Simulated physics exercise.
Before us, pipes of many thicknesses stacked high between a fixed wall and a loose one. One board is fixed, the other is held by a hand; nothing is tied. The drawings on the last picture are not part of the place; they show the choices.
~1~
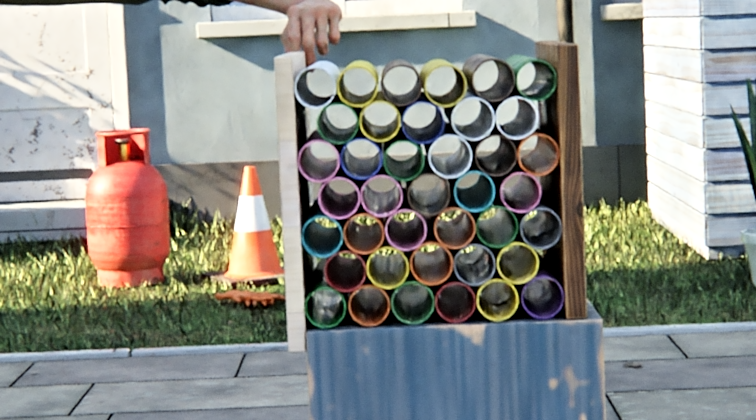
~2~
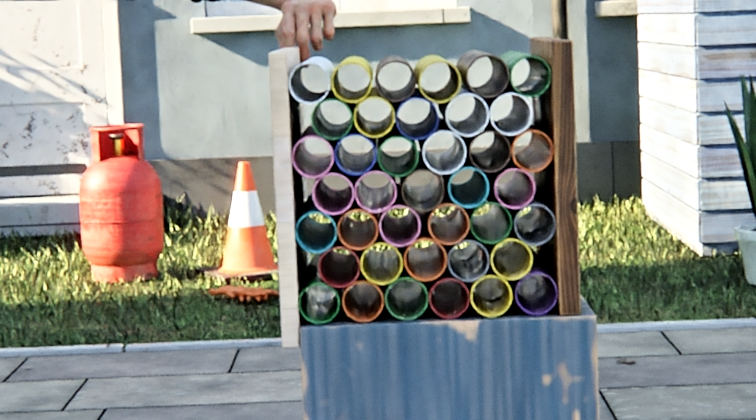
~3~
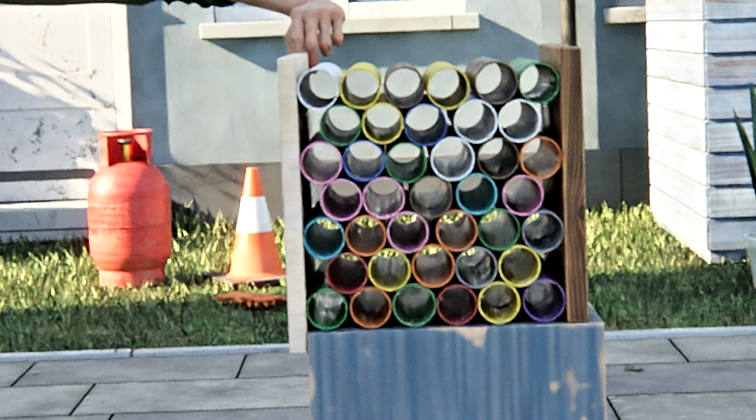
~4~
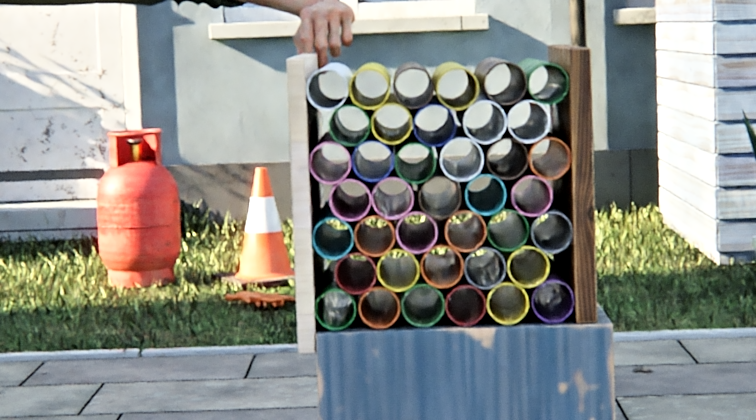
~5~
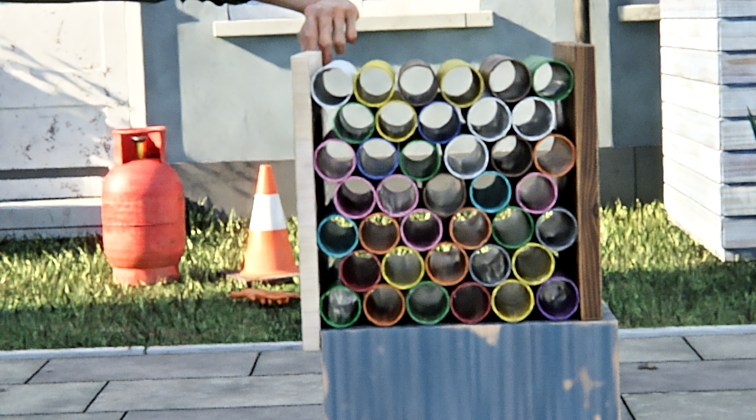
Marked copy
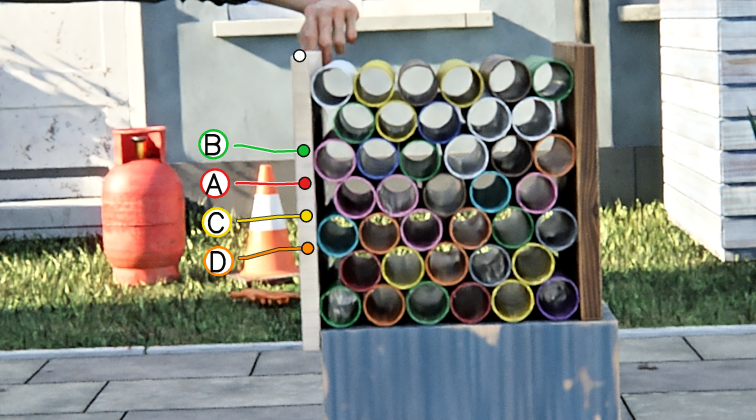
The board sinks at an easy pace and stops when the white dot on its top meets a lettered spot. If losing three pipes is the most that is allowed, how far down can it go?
The answer is mark A.
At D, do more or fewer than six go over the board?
Fewer than six.
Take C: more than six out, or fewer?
Fewer than six.
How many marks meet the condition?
The number is two.
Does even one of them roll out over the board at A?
At A: Yes.
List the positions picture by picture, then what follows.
In the first picture, a green pipe (404, 160); a green pipe (338, 123); a white pipe (315, 88).
In the second picture, a white pipe (310, 84); side board (292, 185).
In the third picture, a green pipe (327, 309); a purple pipe (544, 301).
In the fourth picture, an orange pipe (442, 267); an orange pipe (465, 231).
In the fifth picture, a pink pipe (355, 198); a green pipe (420, 160); a green pipe (354, 123).
On the copy, A at (305, 183); B at (303, 151); C at (306, 216); D at (307, 248); the white dot at (299, 56).
On A. First, top of the board (312, 114).
Then, top of the board (314, 180).
Finally, top of the board (314, 182), one out over the board.
By contrast, B one out over the board; C four out over the board; D four out over the board.
